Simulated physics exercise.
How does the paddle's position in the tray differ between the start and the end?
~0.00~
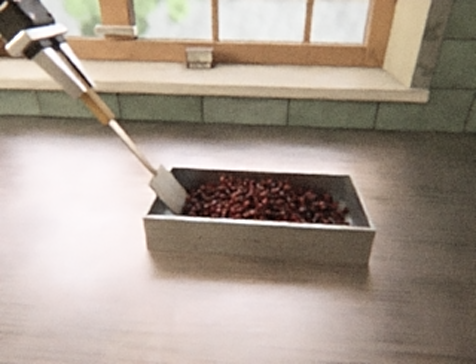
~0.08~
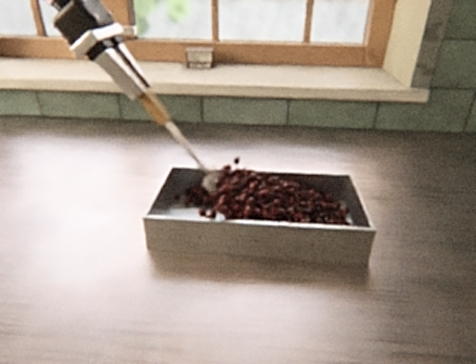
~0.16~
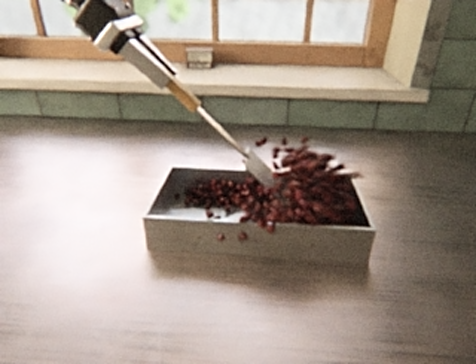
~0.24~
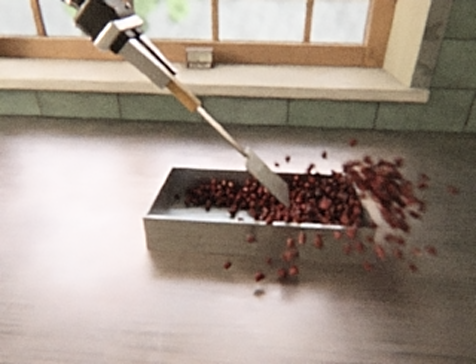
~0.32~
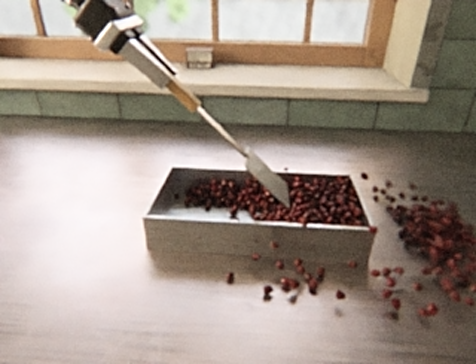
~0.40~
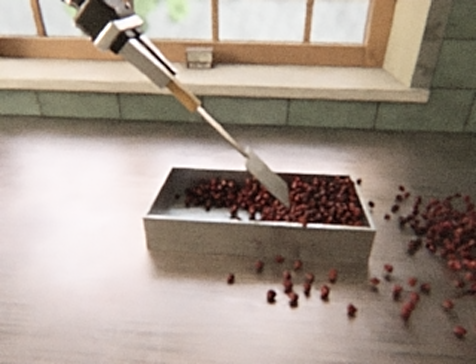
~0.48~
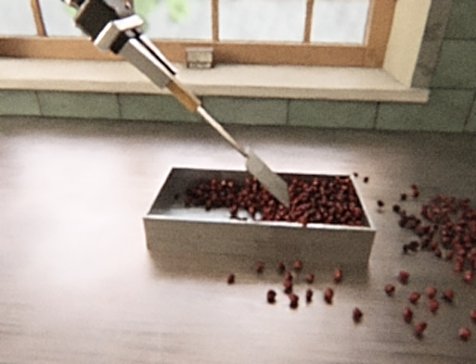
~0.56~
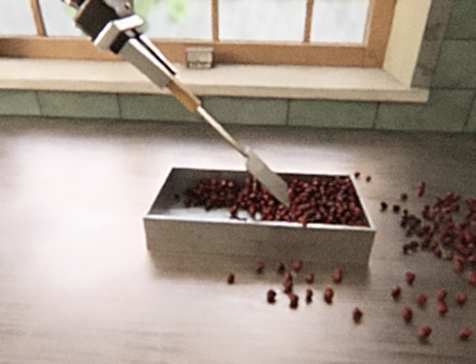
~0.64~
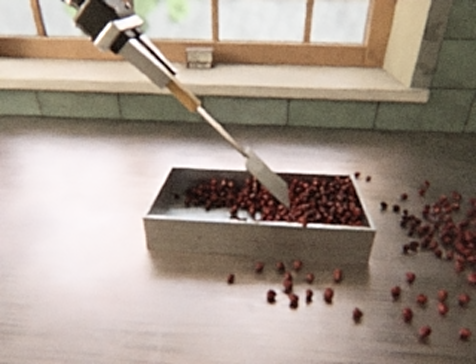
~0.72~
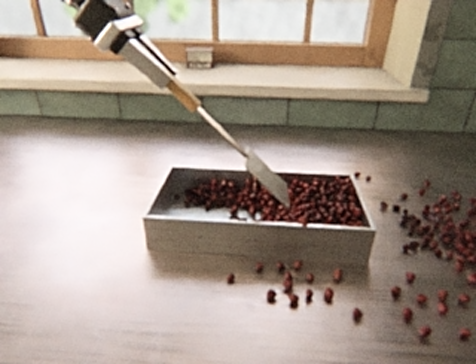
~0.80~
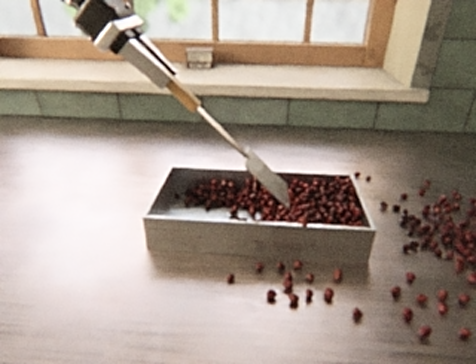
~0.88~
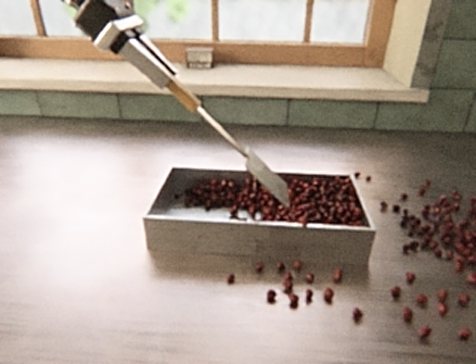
At the start the paddle is at the left end of the tray, and at the end it rests farther right, among the beans just past the middle of the tray.
